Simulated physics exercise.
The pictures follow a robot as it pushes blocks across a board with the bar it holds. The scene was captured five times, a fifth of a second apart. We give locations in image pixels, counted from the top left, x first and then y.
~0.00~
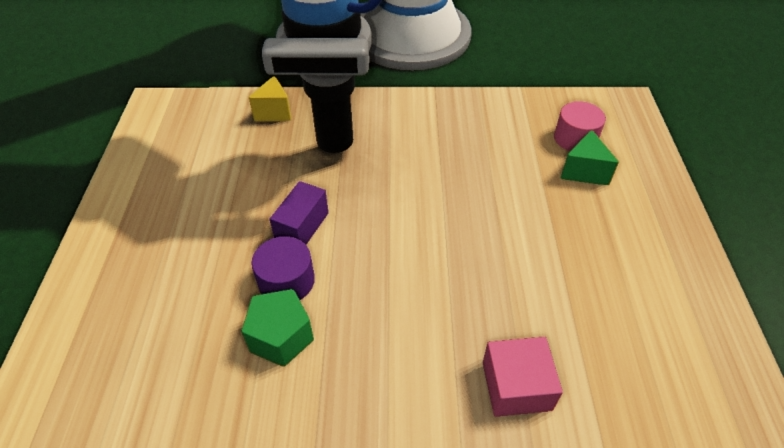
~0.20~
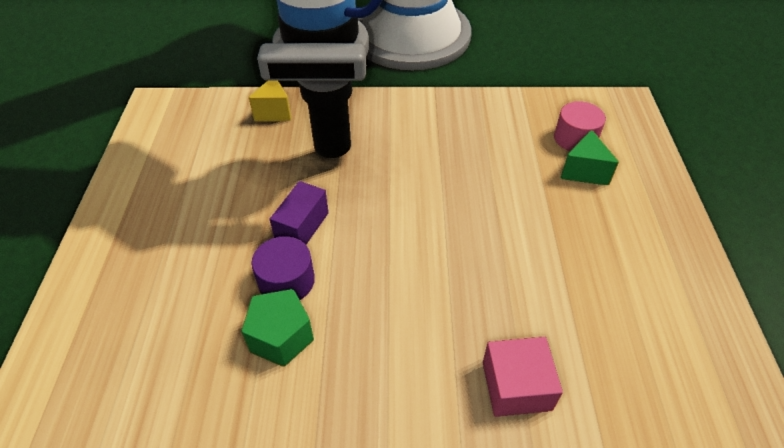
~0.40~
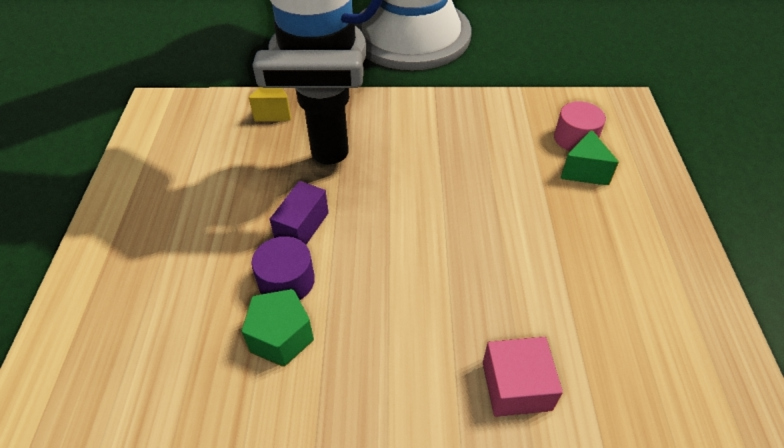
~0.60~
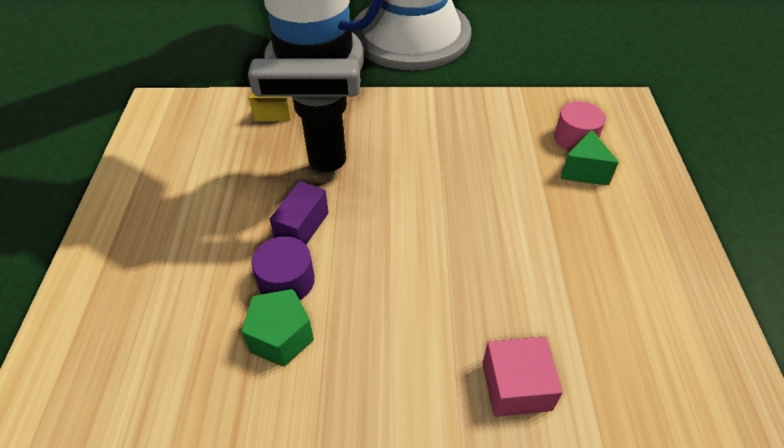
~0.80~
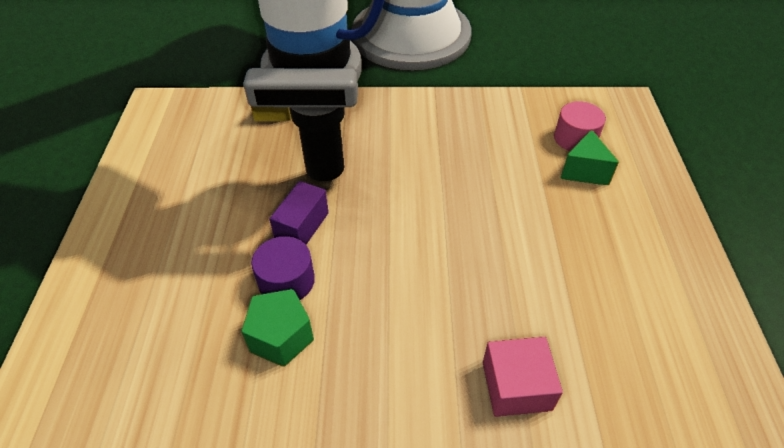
Robot arm's black bar inching down and slightly left toward a purple block, while the colored blocks on the wooden table stay still.
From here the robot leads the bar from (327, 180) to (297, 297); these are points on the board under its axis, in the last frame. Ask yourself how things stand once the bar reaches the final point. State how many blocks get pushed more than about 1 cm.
A group of three or more is moved.
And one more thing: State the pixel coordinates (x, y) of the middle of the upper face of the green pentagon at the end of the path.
About (270, 351).
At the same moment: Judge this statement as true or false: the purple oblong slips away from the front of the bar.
This is true.
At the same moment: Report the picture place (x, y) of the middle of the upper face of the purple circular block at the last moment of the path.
I predict (244, 305).
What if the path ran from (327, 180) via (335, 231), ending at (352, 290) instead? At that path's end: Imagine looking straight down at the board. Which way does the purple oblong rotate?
Seen from above, clockwise.
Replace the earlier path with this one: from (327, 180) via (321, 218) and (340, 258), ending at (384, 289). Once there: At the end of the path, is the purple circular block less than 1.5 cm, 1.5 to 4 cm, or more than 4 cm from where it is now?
Distance: Between 1.5 and 4 cm.
What follows on the original path. One third of the way, bar (315, 205); green pentagon (272, 330); purple circular block (270, 279); purple oblong (285, 227).
Two thirds of the way, bar (305, 244); green pentagon (272, 346); purple circular block (254, 296); purple oblong (253, 256), turned 45° clockwise.
At the end, bar (294, 287); green pentagon (270, 351), turned 15° anticlockwise; purple circular block (244, 305); purple oblong (238, 260), turned 60° clockwise.
